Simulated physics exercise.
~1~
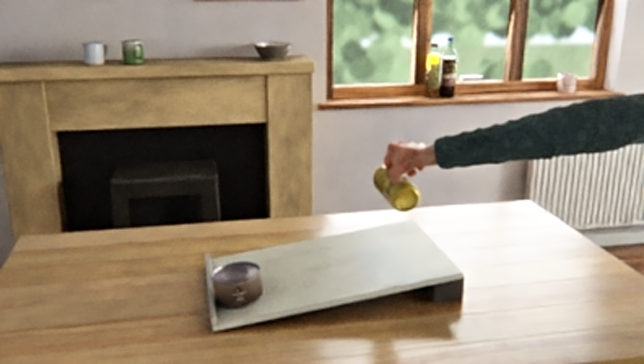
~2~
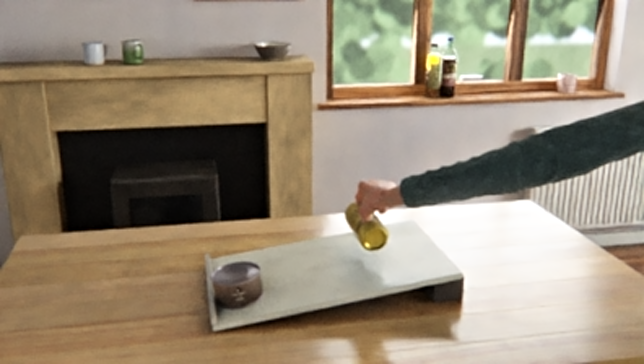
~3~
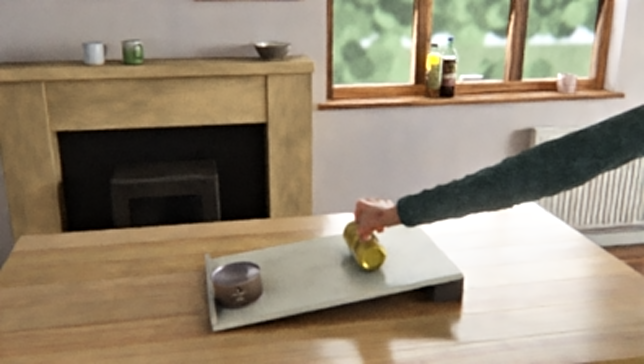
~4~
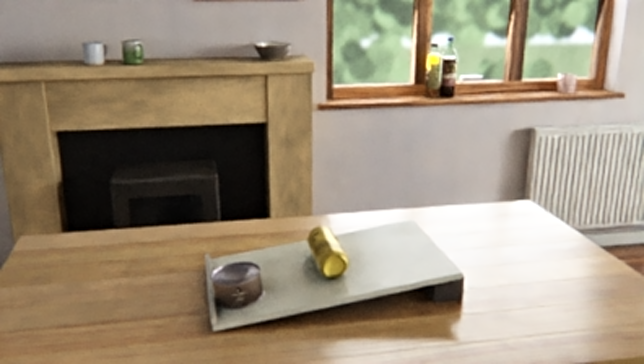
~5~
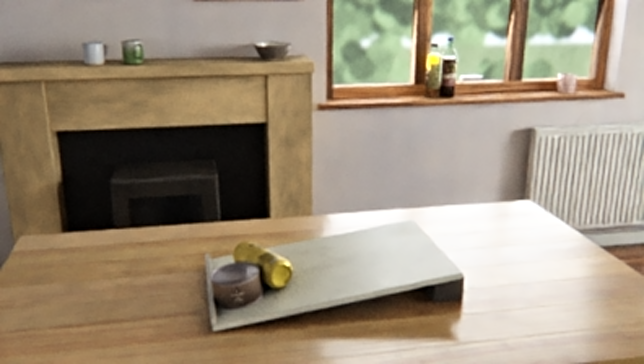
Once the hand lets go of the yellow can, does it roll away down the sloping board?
Yes, the yellow can goes downhill to the left once it is released, and it is last seen beside the brown tub near the low end of the board.
The footage shows a hand lowering a yellow can on its side onto a tilted board on a wooden table, where a brown tub sits at the low end. The hand lets go, and the can rolls down to the left, ending beside the tub.
